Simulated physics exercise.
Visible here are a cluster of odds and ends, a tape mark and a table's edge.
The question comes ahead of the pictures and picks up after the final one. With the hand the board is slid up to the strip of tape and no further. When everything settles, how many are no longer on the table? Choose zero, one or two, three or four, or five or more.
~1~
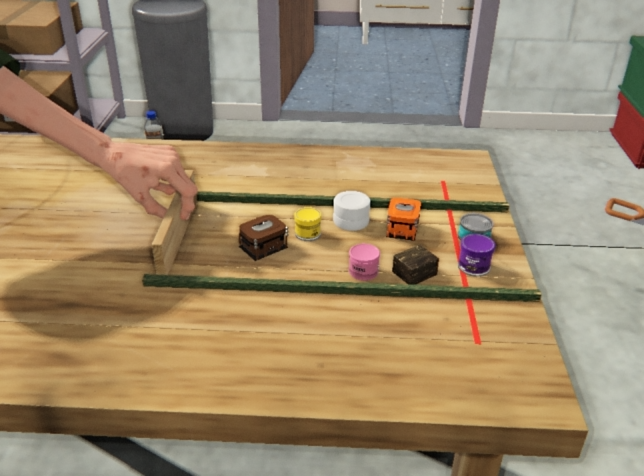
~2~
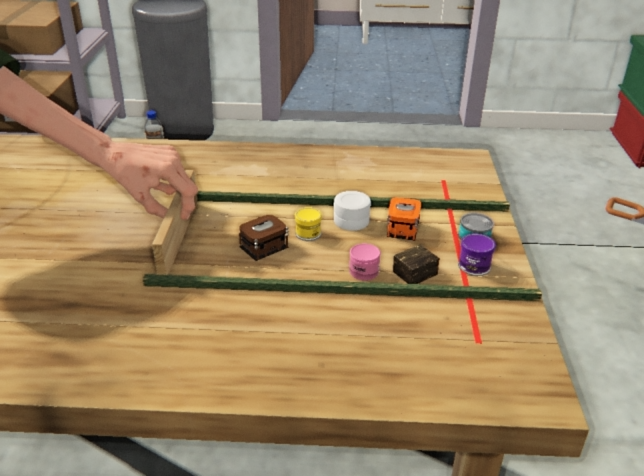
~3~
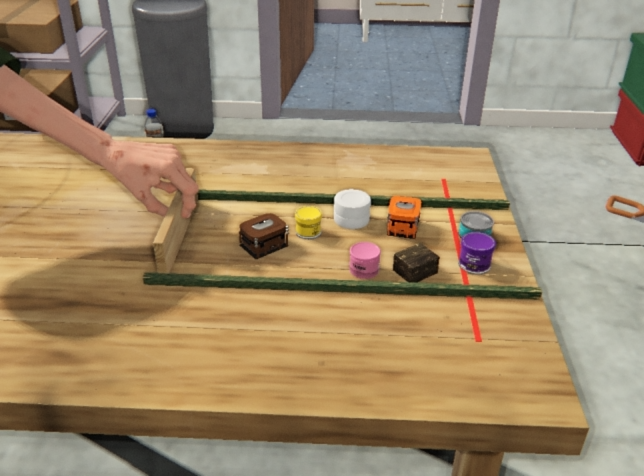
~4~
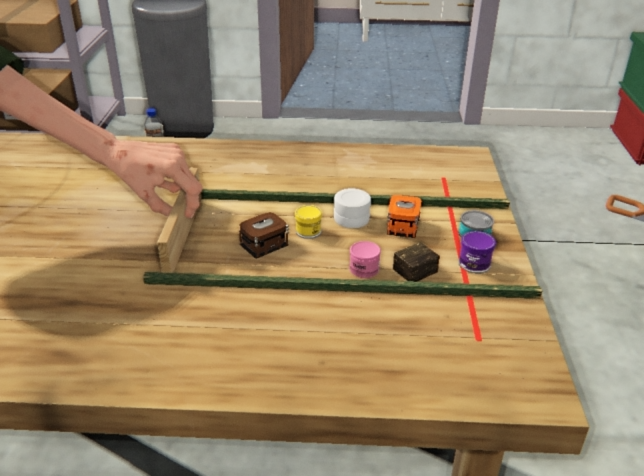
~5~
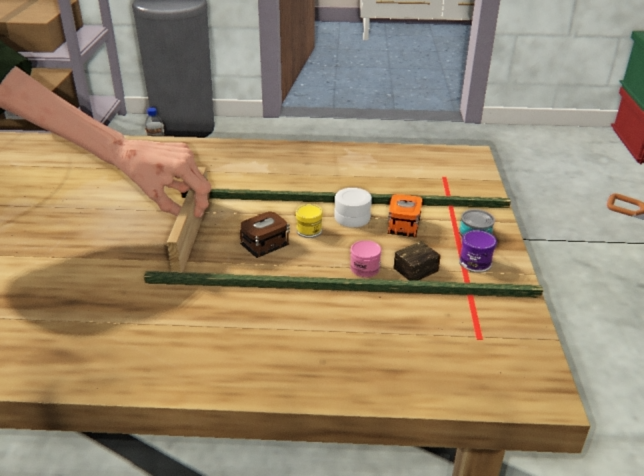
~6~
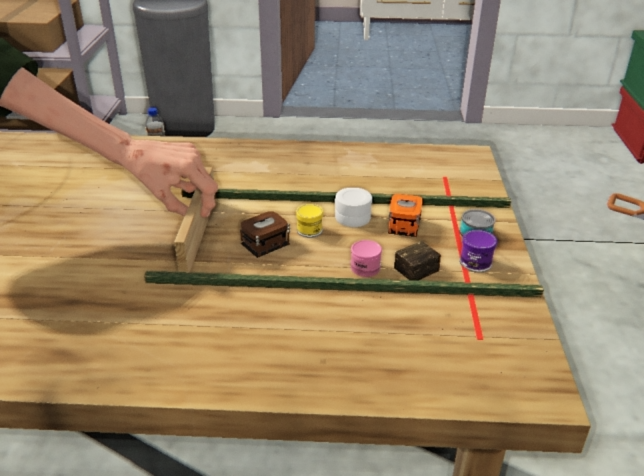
When everything settles, one or two are no longer on the table.
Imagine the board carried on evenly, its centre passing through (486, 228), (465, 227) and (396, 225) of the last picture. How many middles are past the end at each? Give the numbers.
Respectively 4, 2 and 0.
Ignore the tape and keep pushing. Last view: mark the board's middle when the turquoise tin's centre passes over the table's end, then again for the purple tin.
The middle is at (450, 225) when it's the turquoise tin, and at (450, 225) when it's the purple tin.
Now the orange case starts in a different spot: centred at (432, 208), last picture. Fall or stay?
The answer: It keeps its place.
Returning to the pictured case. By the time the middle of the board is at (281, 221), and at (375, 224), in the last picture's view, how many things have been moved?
The count is 2 at the first point and 6 at the second.
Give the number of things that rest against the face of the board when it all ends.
Contact count: 4.
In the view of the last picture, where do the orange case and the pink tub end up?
Near (502, 219) and (481, 263).
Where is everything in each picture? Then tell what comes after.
In the first frame, turquoise tin (475, 230); purple tin (476, 255); black block (415, 265); board (177, 221); tape (458, 248).
In the second frame, purple tin (476, 255); orange case (404, 218).
In the third frame, black block (416, 263); board (178, 219).
In the fourth frame, turquoise tin (476, 226); white lid (352, 208).
In the fifth frame, purple tin (477, 252); yellow tin (309, 221).
In the sixth frame, turquoise tin (477, 225); purple tin (478, 251); black block (417, 262); board (197, 218); tape (460, 244).
Early on, none off yet; turquoise tin at rest near (477, 225); purple tin at rest near (478, 251); black block at rest near (417, 262).
A while later, none off yet; turquoise tin moving near (487, 226); purple tin travelled a little near (495, 251); black block travelled about its own width near (466, 263).
Finally, the number that fall off is one or two; lost, purple tin and turquoise tin.
